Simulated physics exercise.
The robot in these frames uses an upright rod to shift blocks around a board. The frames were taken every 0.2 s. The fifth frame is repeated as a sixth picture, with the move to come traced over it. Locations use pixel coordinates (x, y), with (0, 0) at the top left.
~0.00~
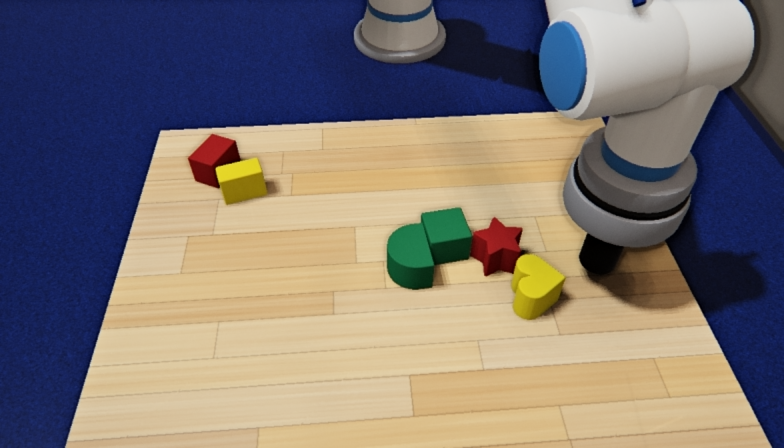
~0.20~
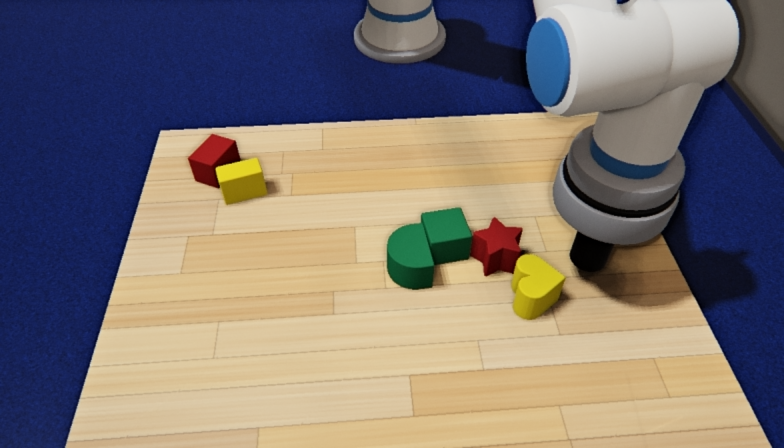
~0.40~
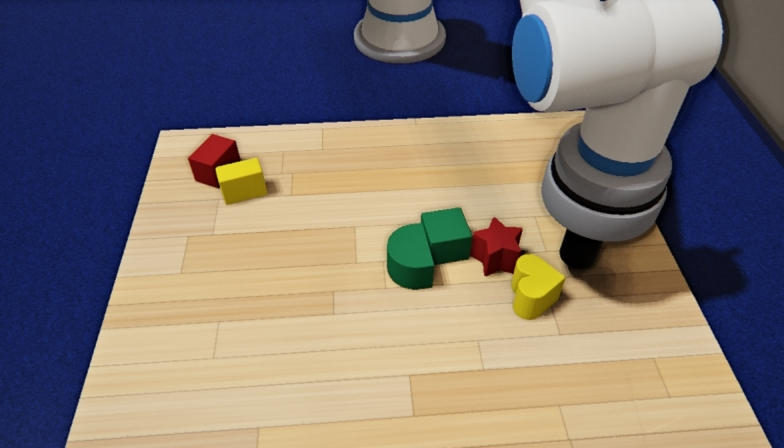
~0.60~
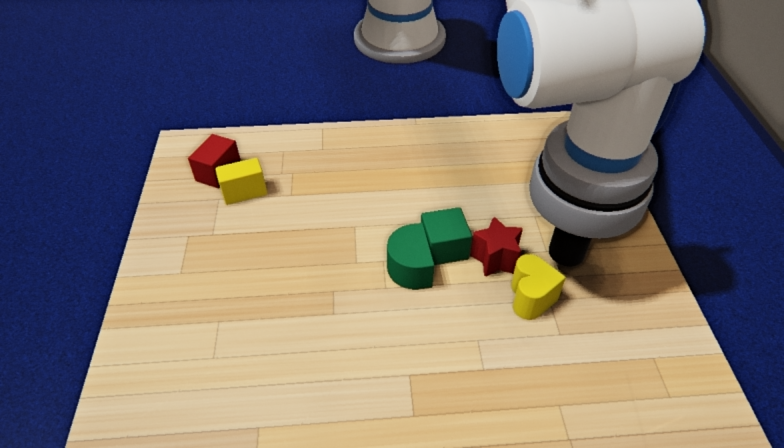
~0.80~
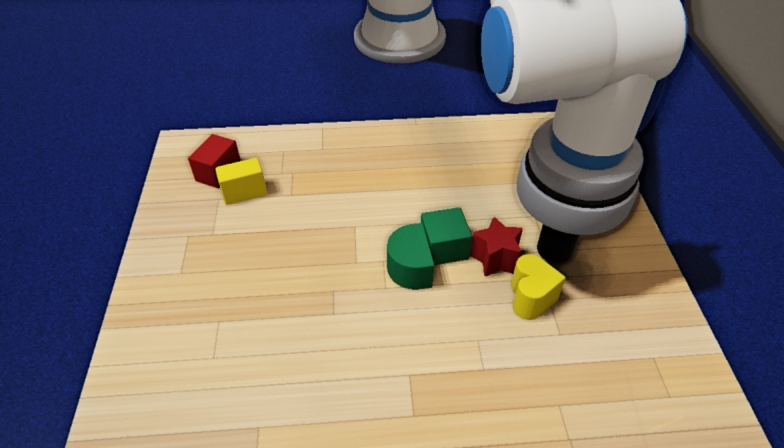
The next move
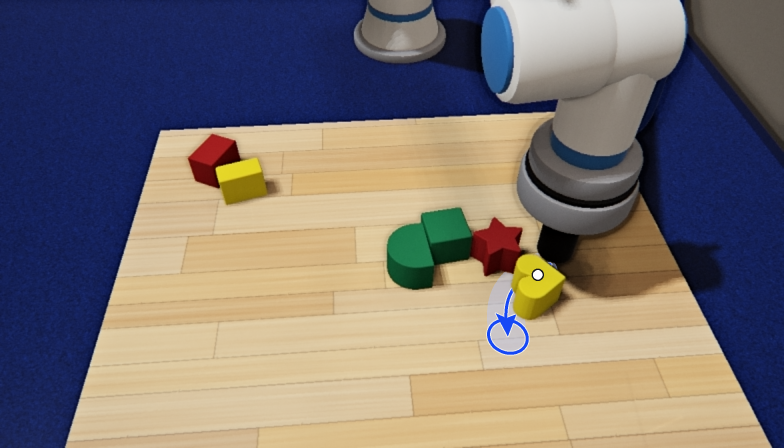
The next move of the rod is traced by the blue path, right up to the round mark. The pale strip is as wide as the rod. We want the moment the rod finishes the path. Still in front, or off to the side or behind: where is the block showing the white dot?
The rod still has it in front.
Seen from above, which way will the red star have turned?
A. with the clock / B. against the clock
Option A.
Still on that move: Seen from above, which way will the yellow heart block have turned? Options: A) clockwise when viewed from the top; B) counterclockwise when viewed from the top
I choose B.
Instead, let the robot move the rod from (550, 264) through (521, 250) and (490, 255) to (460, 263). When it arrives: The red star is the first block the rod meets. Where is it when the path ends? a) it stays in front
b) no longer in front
That would be a.
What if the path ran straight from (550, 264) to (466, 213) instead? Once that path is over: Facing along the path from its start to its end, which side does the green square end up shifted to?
Leftward.
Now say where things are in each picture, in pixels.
In the first frame, lower end of the rod at (597, 261), tops of blocks, green square at (446, 224), red star at (500, 235), yellow heart block at (538, 275).
In the second frame, rod at (588, 258), blocks as before.
In the third frame, rod at (577, 256), blocks as before.
In the fourth frame, rod at (566, 253), blocks as before.
In the fifth frame, rod at (554, 250), green square at (446, 224), red star at (500, 235), yellow heart block at (538, 275).
The drawn path runs from (550, 264) via (522, 279) and (507, 304), ending at (508, 336); the dot is on the yellow heart block.
On the path given first. One third of the way, rod at (526, 265); red star at (496, 238), turned 25° clockwise; yellow heart block at (530, 288), turned 30° anticlockwise.
Two thirds of the way, rod at (510, 291); red star at (494, 240), turned 40° clockwise; yellow heart block at (528, 315), turned 70° anticlockwise.
At the end, rod at (511, 323); green square not moved; red star at (494, 240), turned 40° clockwise; yellow heart block at (536, 350), turned 85° anticlockwise.
